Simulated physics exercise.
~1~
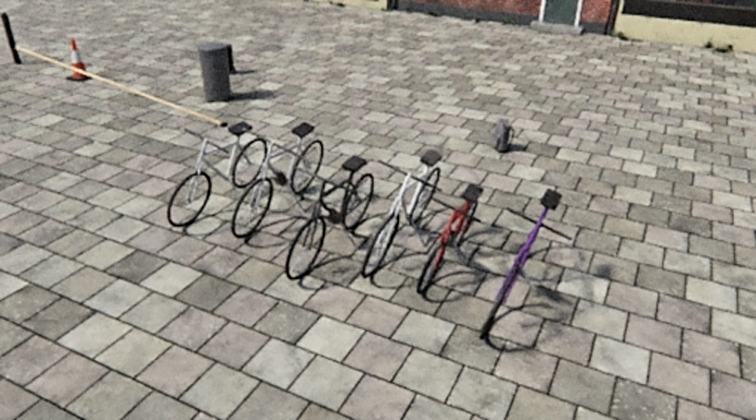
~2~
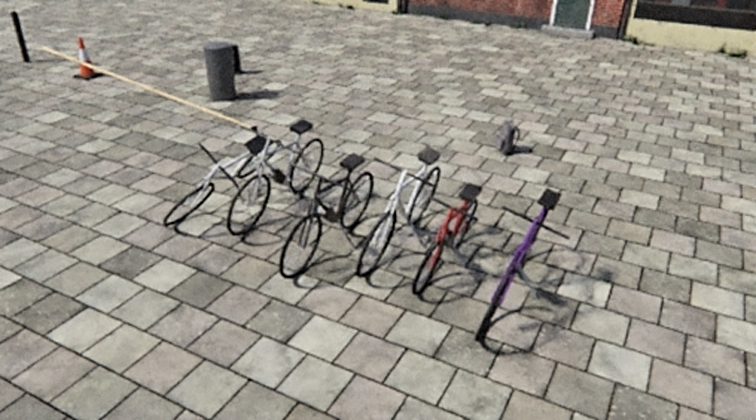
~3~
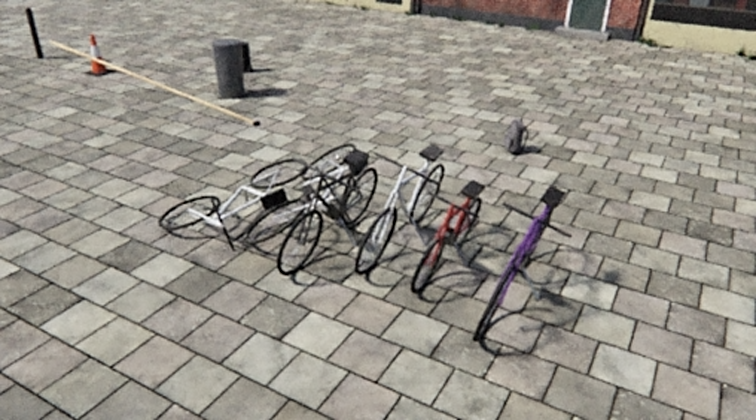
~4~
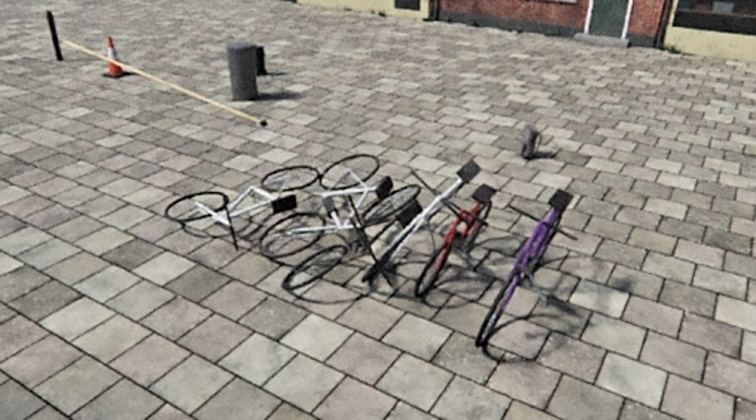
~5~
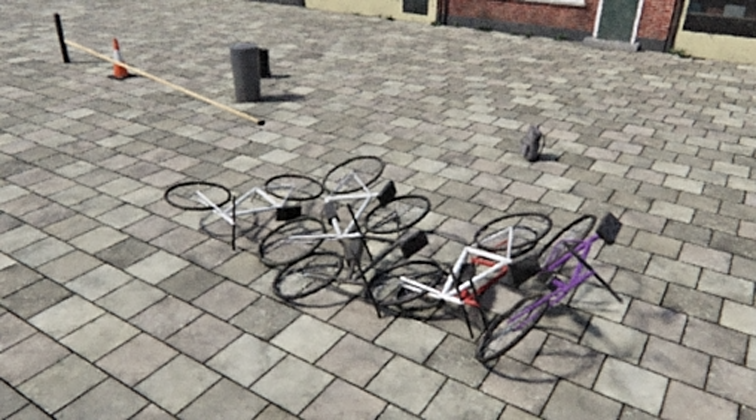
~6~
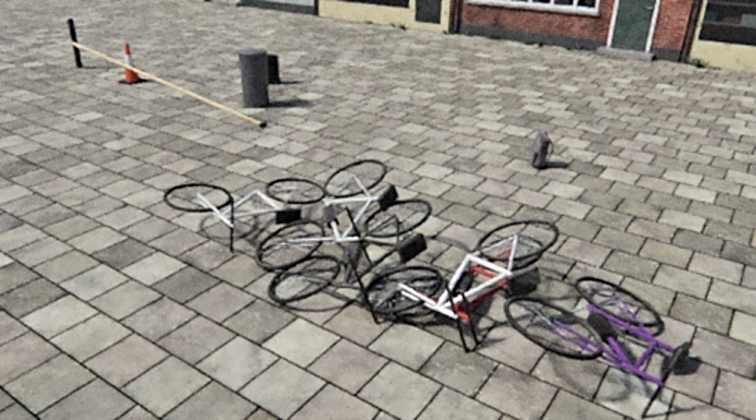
Six bicycles stand side by side in a row on a sunlit square of grey paving, seen from above at an angle, with silvery and dark ones on the left, then a red one and a purple one at the right end. Behind them are a long pale pole, an orange and white cone, a grey bollard and brick shopfronts. The leftmost bicycle tips rightward into its neighbour, and the fall passes along the row. The red one goes over against the white one, and the purple one leans, then drops last. All six end up lying on the paving, most in a tangle.
